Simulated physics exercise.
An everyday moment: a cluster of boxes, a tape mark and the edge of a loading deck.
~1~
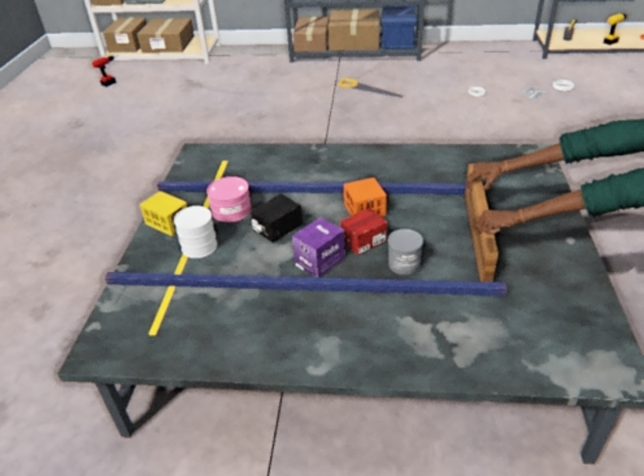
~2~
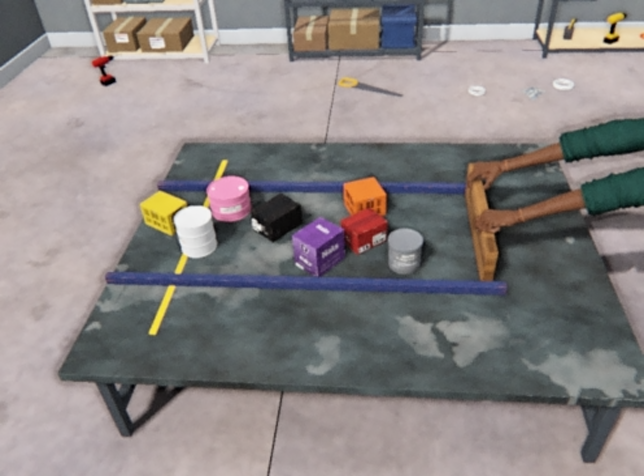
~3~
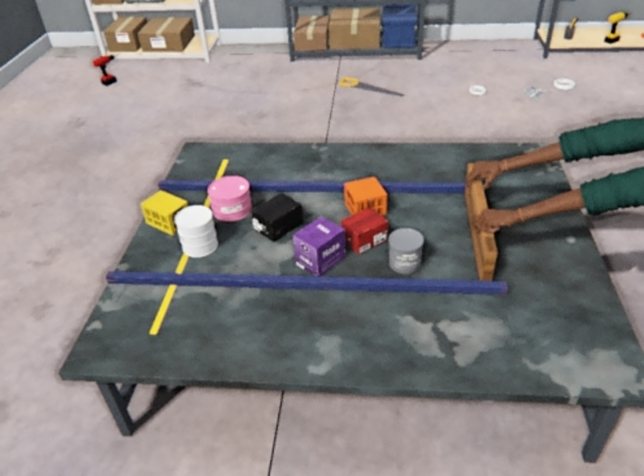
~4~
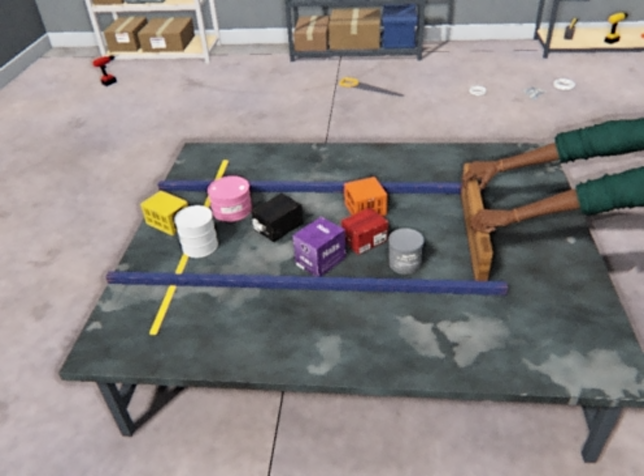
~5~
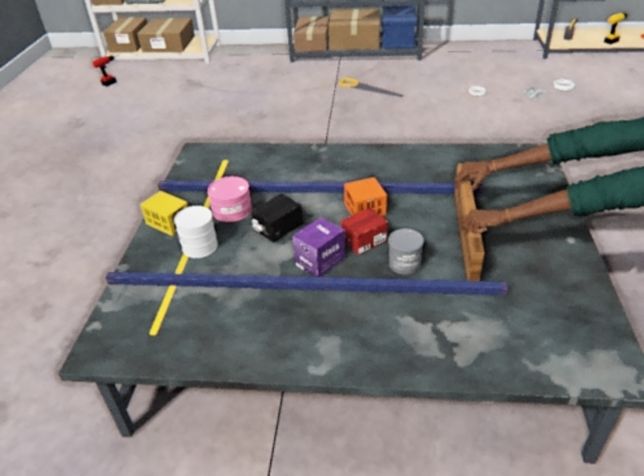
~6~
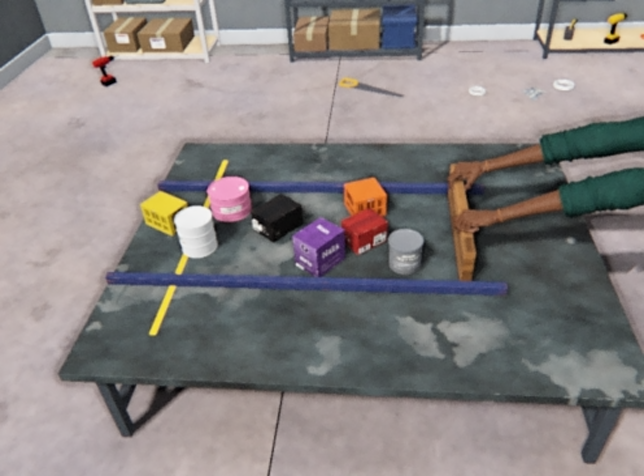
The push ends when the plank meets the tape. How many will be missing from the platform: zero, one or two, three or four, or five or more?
Here the number that fall off is one or two.
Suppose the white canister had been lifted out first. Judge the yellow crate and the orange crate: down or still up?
The yellow crate tumbles off; the orange crate stays on.
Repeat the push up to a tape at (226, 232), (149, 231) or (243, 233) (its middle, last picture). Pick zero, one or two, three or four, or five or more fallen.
For each place: No fall at all; 5 or more; not one.
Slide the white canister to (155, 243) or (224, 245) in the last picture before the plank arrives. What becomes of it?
In that order, it is lost; is lost.
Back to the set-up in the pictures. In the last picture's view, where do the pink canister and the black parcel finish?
The pink canister at (157, 192), the black parcel at (178, 210).
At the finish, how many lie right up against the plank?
4 of them.
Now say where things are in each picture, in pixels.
Yellow crate (166, 213); white canister (196, 232); pink canister (230, 199); plank (479, 221); tape (195, 232), in the first frame.
White canister (196, 232); purple box (319, 247), in the second frame.
Pink canister (230, 198); red parcel (364, 230), in the third frame.
Yellow crate (166, 213); orange crate (365, 199), in the fourth frame.
White canister (197, 232); plank (468, 220), in the fifth frame.
Yellow crate (166, 213); white canister (197, 232); pink canister (230, 199); plank (460, 220); tape (196, 232), in the sixth frame.
Soon after, none off yet; yellow crate at rest near (166, 213); white canister at rest near (197, 232); pink canister at rest near (230, 199).
Then, none off yet; yellow crate at rest near (166, 213); white canister moved a little near (181, 228); pink canister moved about its own width near (201, 195).
By the end, the number that fall off is one or two; fallen, yellow crate.
